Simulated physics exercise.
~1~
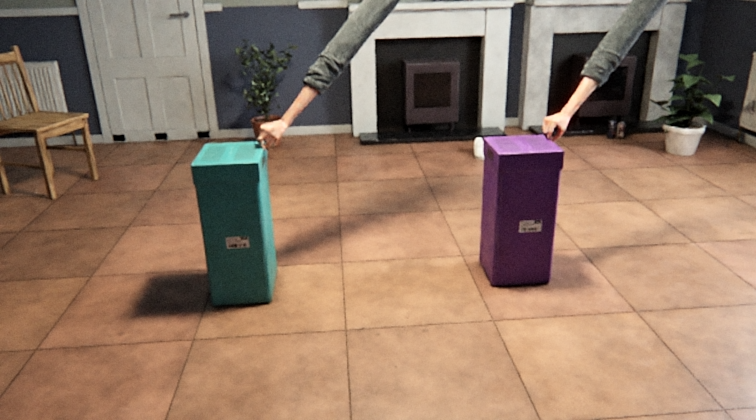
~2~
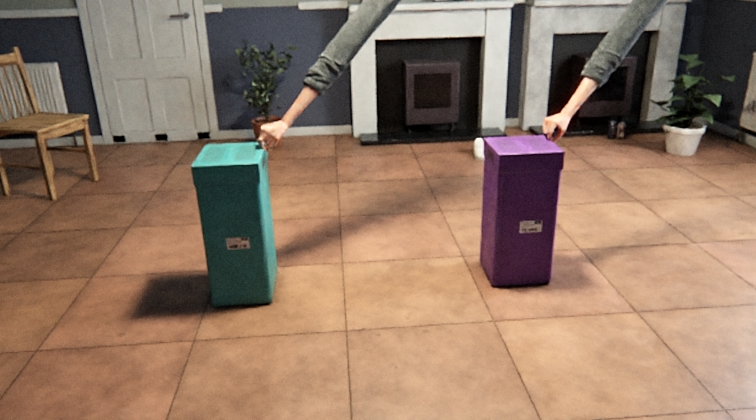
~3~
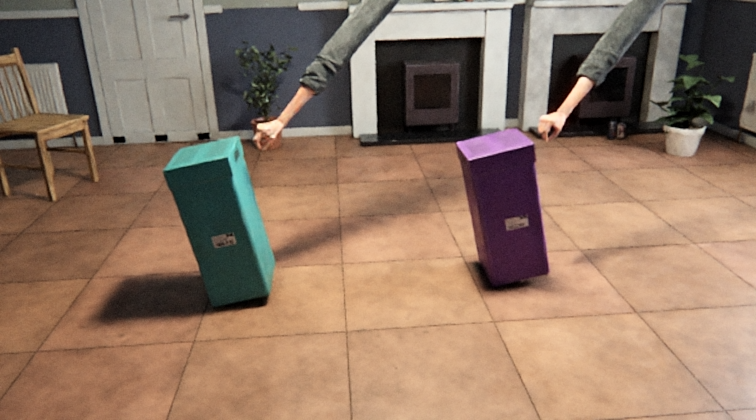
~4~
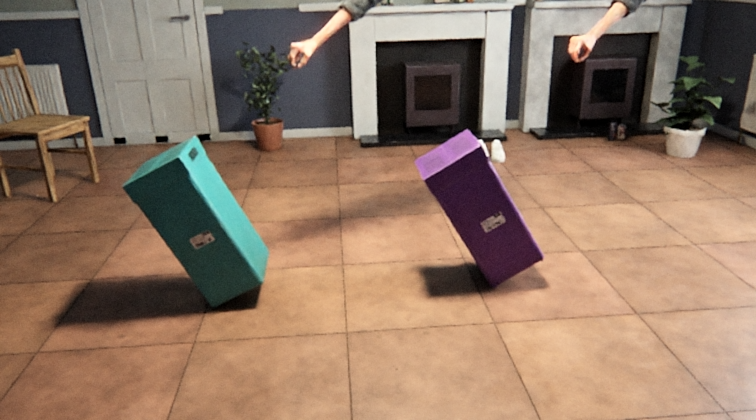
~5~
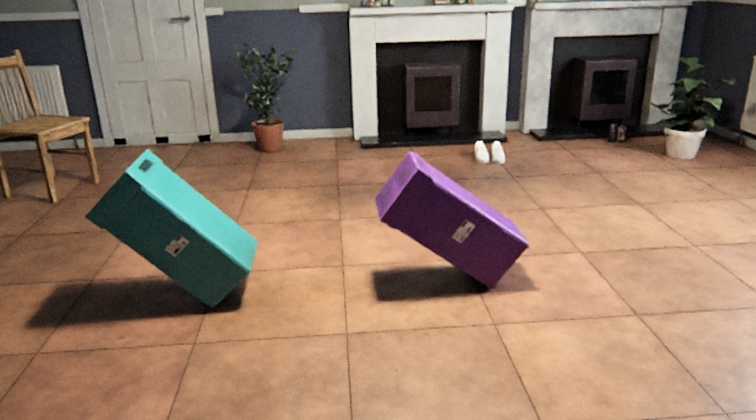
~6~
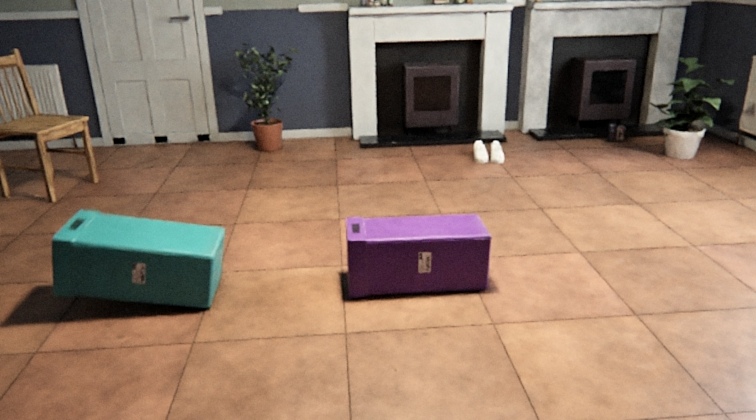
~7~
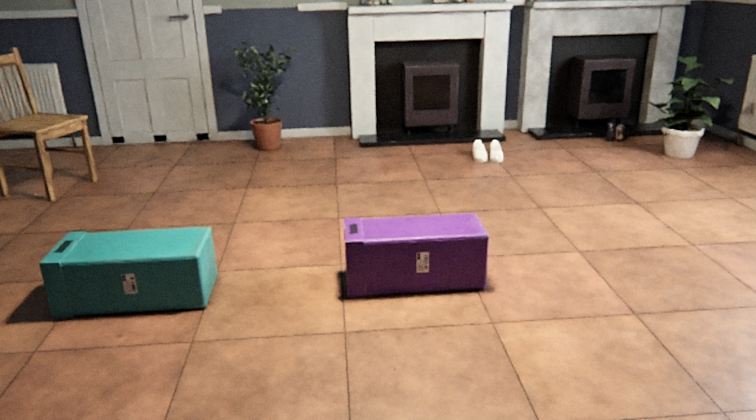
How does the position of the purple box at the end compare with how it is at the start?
The purple box stands upright at the start, but at the end it lies on its side on the tiled floor.
